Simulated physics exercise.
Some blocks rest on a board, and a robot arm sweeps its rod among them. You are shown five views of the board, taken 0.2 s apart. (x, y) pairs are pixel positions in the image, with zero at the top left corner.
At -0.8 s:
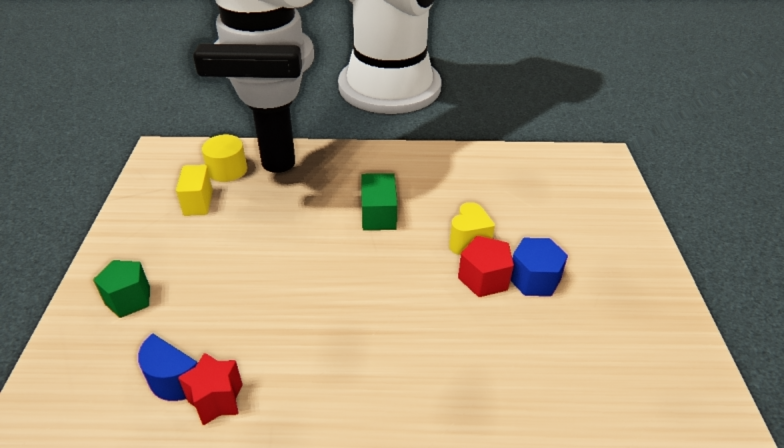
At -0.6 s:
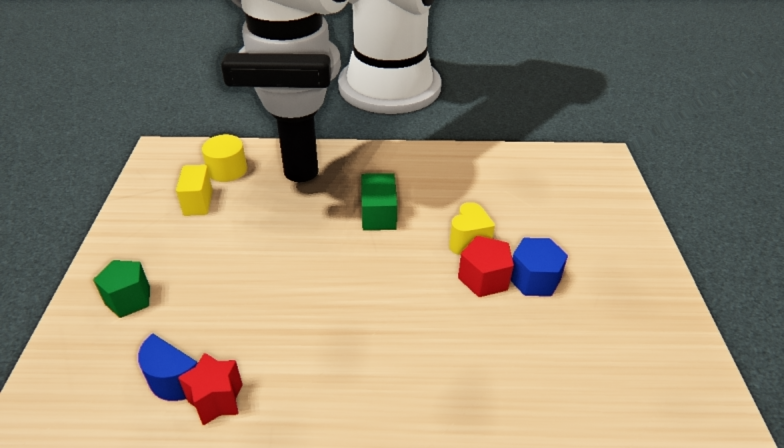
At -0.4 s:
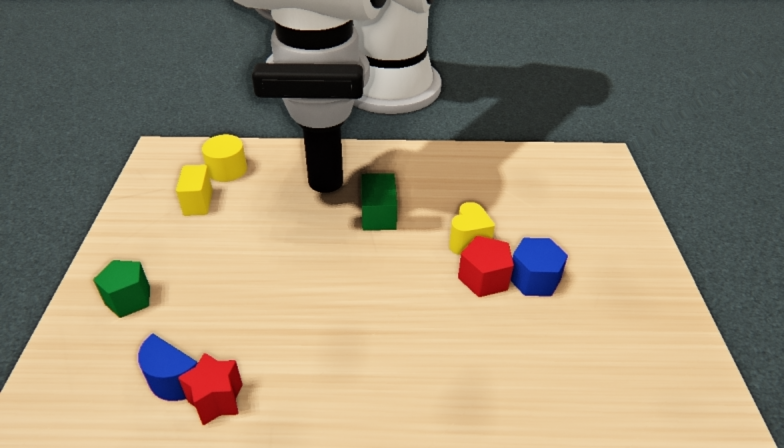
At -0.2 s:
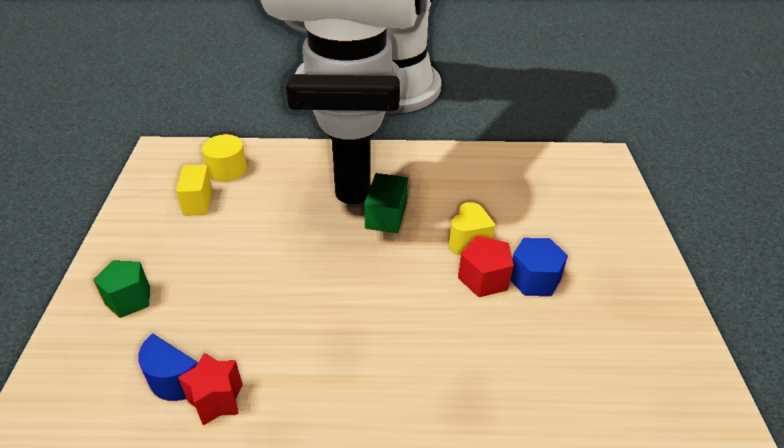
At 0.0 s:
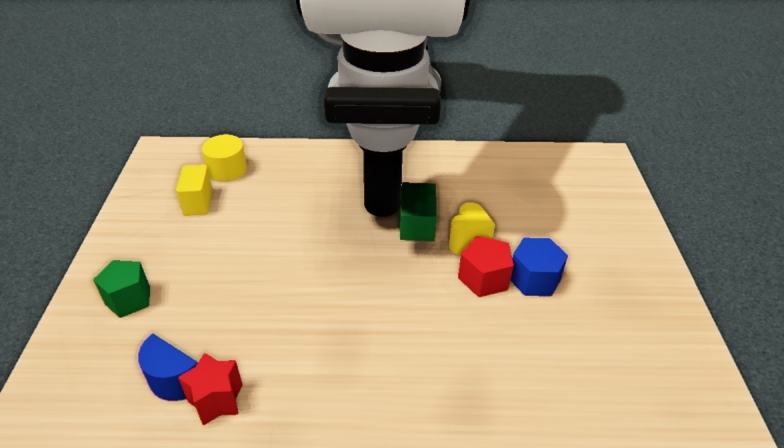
At the start, a robot arm holds its black rod near the back of a wooden board scattered with yellow, green, red and blue blocks. The rod sweeps right and slightly forward to the green oblong block, then pushes it right, close to the yellow heart, while the other blocks stay still.
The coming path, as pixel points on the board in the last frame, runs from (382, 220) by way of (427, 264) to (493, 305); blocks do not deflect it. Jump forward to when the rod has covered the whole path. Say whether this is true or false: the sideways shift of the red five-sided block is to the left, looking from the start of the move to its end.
My answer: True.
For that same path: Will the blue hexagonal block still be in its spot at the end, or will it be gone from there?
It moves.
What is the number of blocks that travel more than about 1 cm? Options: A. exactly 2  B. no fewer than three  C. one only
That would be B.
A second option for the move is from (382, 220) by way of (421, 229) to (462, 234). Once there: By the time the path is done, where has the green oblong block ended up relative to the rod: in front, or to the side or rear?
When the path ends, it will sit ahead of the rod.
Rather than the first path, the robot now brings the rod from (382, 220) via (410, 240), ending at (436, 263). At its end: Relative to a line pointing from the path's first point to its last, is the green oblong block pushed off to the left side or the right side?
The answer is left.
The first path, step by step. One third of the way, rod at (413, 235); green oblong block at (436, 202), turned 30° anticlockwise; yellow heart at (475, 217).
Two thirds of the way, rod at (449, 264); green oblong block at (437, 202), turned 30° anticlockwise; yellow heart at (476, 217); red five-sided block at (497, 256), turned 15° anticlockwise; blue hexagonal block at (546, 254).
At the end, rod at (496, 290); green oblong block at (437, 202), turned 30° anticlockwise; yellow heart at (476, 217); red five-sided block at (537, 267), turned 65° anticlockwise; blue hexagonal block at (574, 247).
